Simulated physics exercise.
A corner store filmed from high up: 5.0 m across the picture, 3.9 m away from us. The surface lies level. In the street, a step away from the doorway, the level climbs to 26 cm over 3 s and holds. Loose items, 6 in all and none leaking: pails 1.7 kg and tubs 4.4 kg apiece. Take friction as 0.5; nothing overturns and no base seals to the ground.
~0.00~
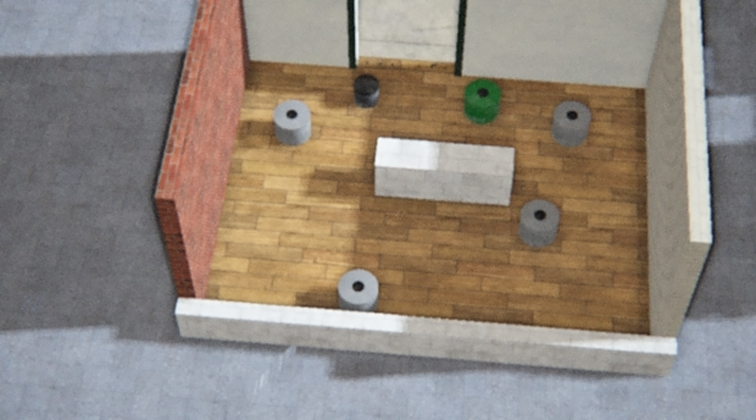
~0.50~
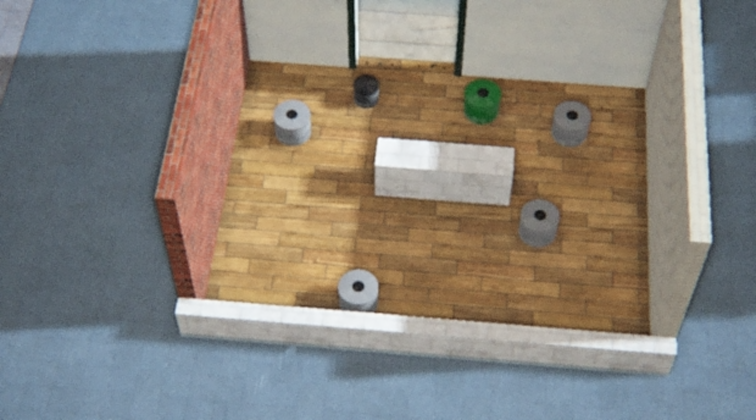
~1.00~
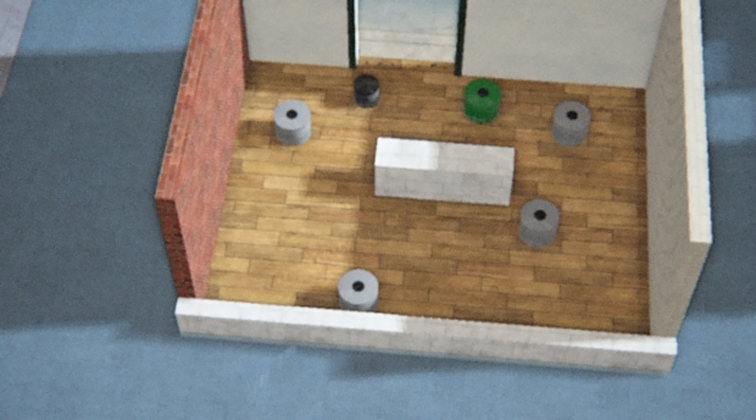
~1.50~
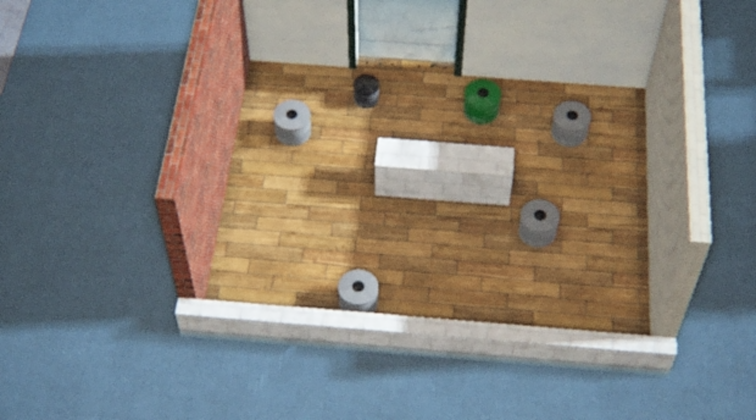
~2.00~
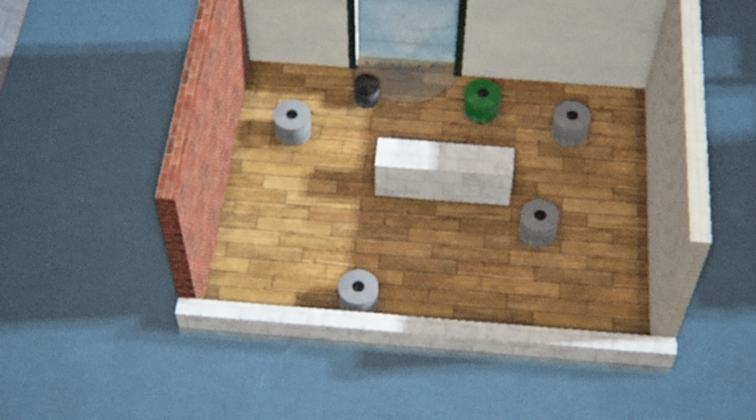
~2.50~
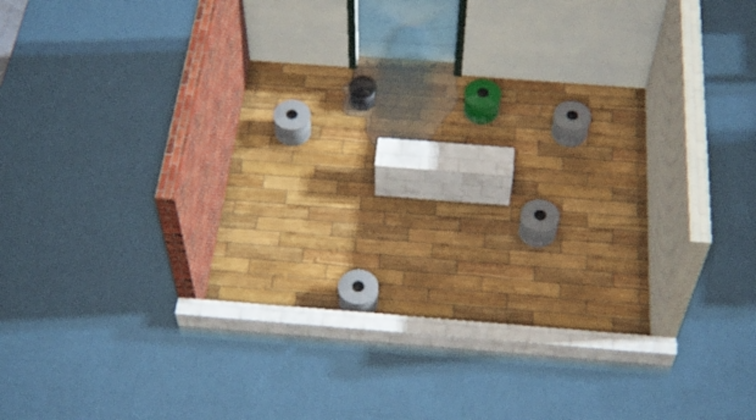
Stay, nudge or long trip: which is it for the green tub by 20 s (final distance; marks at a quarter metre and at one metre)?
The green tub is nudged along.
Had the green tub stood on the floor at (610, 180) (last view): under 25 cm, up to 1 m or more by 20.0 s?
It gets carried off.
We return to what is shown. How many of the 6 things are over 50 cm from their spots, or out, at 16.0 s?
5 of them.
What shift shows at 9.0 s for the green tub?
Roughly 30 cm by then.
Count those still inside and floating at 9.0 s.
I count 6.
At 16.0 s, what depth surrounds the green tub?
About 13 cm.
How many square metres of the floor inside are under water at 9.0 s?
About 19 m2.
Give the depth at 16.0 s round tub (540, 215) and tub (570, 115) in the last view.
Roughly 18 and 14 cm.
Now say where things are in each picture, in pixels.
In the first picture, the green tub at (483, 93), on the bottom; 0.0 m2 under water; 0 of 6 have shifted.
In the second picture, the green tub at (483, 93), on the bottom; 0.0 m2 under water; 0 of 6 have shifted.
In the third picture, the green tub at (483, 93), on the bottom; 0.0 m2 under water; 0 of 6 have shifted.
In the fourth picture, the green tub at (483, 93) rests on the ground; 0.0 m2 under water; 0 of 6 have shifted.
In the fifth picture, the green tub at (483, 93), on the bottom; water covers 0.4 m2; 0 of 6 have shifted.
In the sixth picture, the green tub at (483, 93) rests on the ground; water covers 1.3 m2; 1 of 6 have shifted.
After 4.0 s the green tub is near (504, 96), 0.3 m from its start, aground; 1 afloat.
After 9.0 s the green tub is near (476, 108), 0.3 m from its start, afloat; 6 afloat.
After 16.0 s the green tub is near (516, 132), 0.8 m from its start, afloat; 6 afloat.
After 20.0 s the green tub is near (520, 96), 0.5 m from its start, afloat; 6 afloat.
